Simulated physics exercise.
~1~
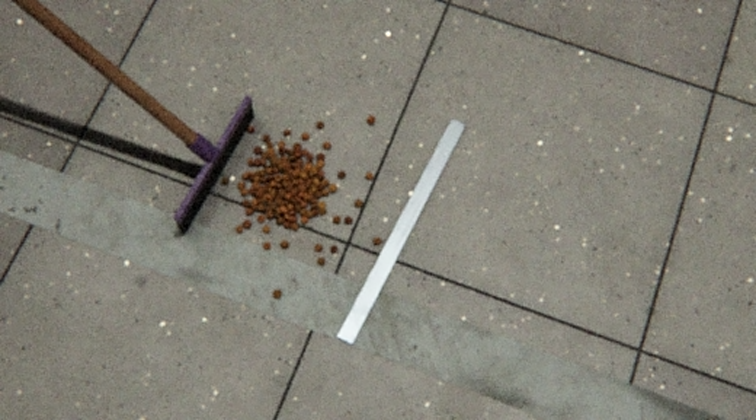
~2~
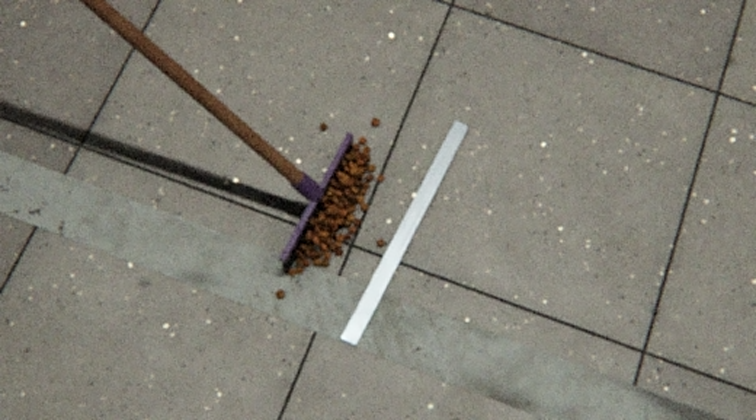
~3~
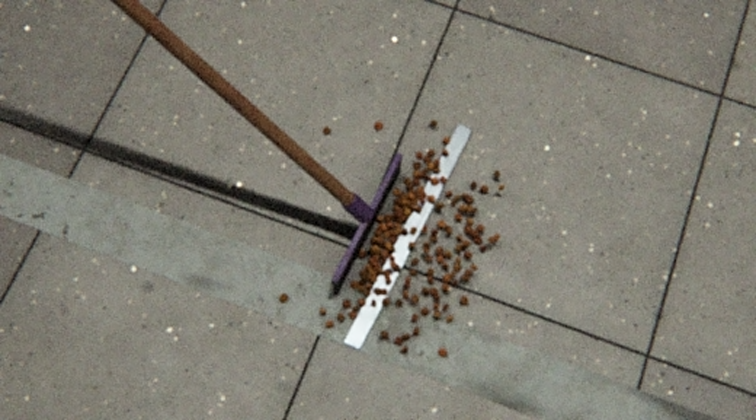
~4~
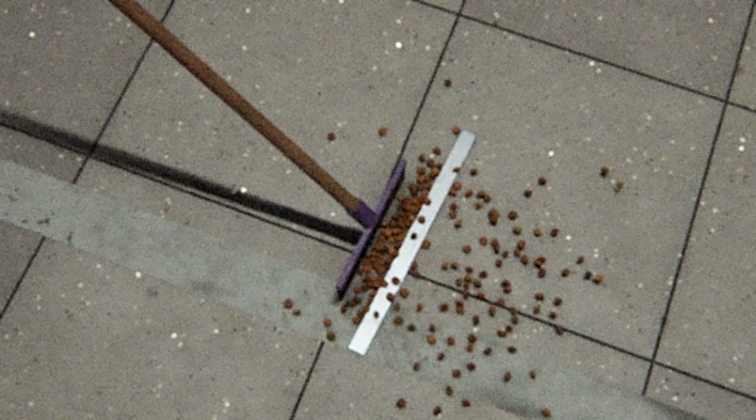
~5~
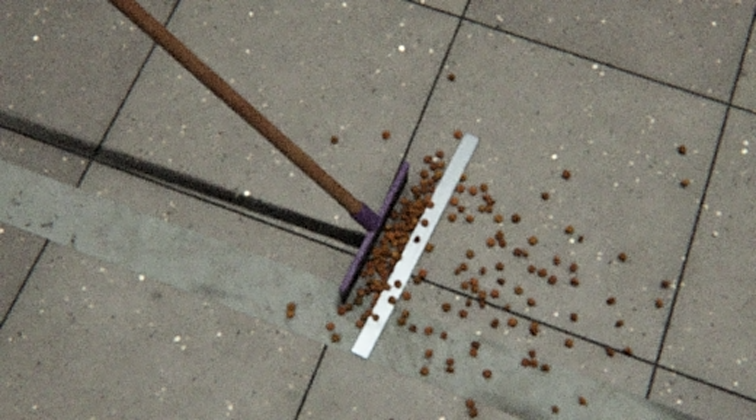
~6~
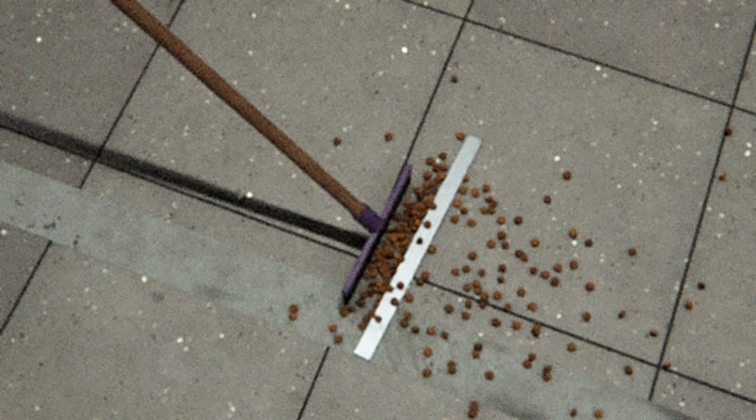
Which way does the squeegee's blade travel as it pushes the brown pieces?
The blade moves to the right, toward the white strip.
